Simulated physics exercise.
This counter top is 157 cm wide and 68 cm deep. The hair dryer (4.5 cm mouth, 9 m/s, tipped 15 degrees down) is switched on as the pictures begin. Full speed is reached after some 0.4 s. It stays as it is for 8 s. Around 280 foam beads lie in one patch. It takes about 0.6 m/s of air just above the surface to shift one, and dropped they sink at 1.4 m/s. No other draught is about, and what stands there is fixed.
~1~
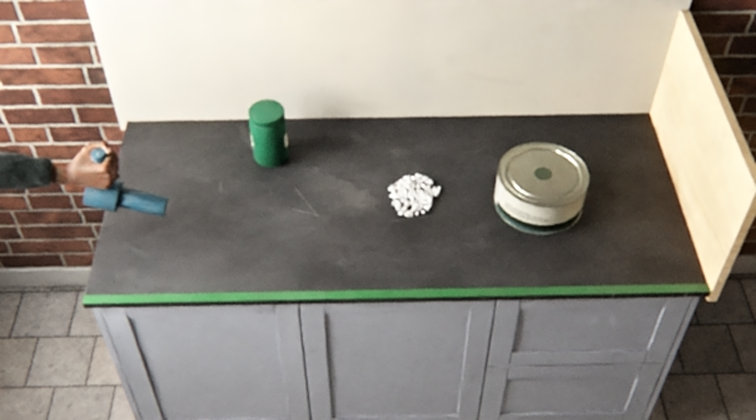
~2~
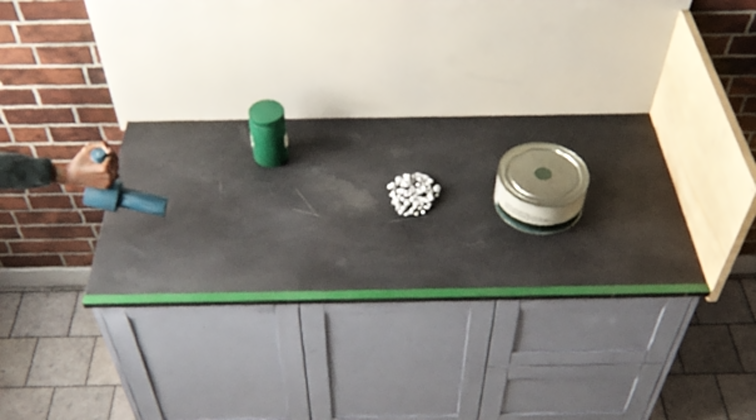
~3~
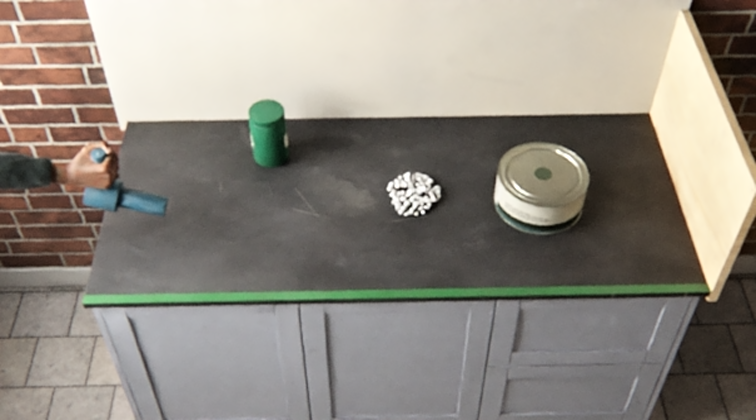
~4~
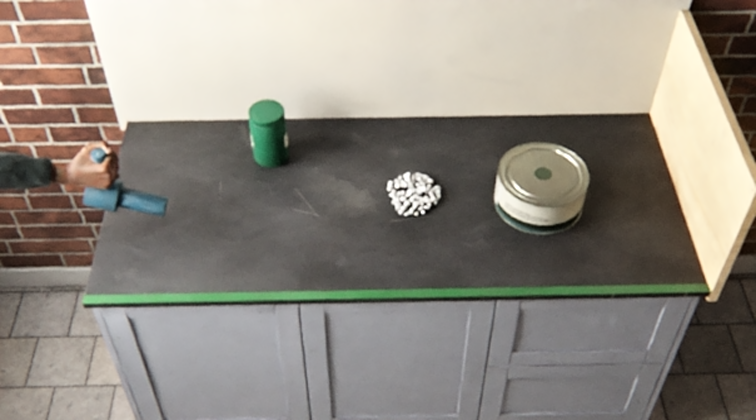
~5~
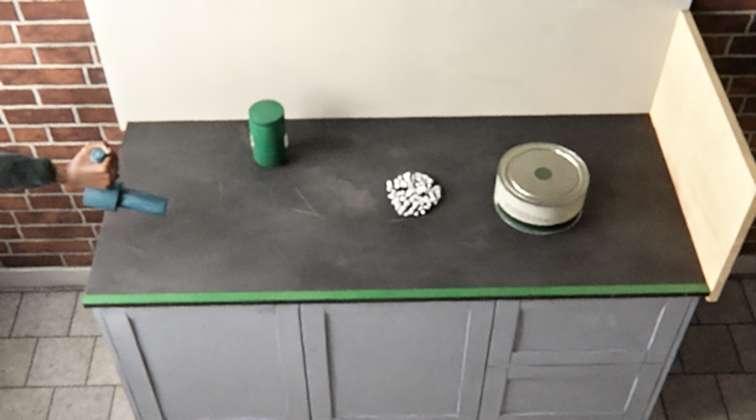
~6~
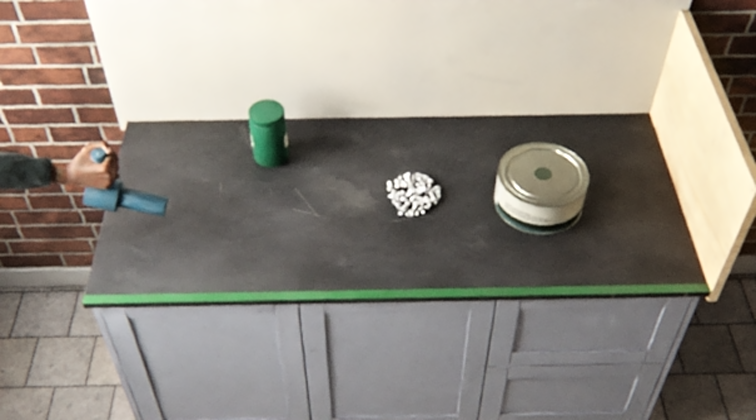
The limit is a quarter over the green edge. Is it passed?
Answer: No.
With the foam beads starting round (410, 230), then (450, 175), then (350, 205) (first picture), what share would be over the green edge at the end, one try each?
In turn about 40 %, 0 %, 0 %.
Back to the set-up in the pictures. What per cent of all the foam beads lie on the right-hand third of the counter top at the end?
Some 100 per cent.
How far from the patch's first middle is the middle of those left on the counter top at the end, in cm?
About 70 cm.
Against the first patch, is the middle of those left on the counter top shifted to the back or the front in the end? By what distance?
To the back, by about 30 cm.
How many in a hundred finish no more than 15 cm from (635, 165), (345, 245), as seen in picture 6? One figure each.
In turn about 20 %, 0 %.
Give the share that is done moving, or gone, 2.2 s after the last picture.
Some 4 per cent.
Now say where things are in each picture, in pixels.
In the first frame, the middle of the foam beads is near (413, 195), none has stirred yet and the mouth of the hair dryer is at (166, 207).
In the second frame, the middle of the foam beads is near (413, 192), none has stirred yet and the green edge is centred on (398, 298).
In the third frame, the middle of the foam beads is near (413, 192), none has stirred yet, the top of a large tin is at (543, 173) and the top of a jar is at (266, 111).
In the fourth frame, the middle of the foam beads is near (413, 192) and none has stirred yet.
In the fifth frame, the middle of the foam beads is near (413, 192) and none has stirred yet.
In the sixth frame, the middle of the foam beads is near (413, 192) and none has stirred yet.
Then, 1.2 s after the last picture the count stands so, 0 % are over the green edge; the middle of those still in play is near (555, 122).
Then, 2.2 s after the last picture the count stands so, 0 % are over the green edge; the middle of those still in play is near (606, 119).
Then, 4.0 s after the last picture the count stands so, 0 % are over the green edge; the middle of those still in play is near (620, 118).
Then, 7.6 s after the last picture, at the end, 0 % are over the green edge; the middle of those still in play is near (623, 116).
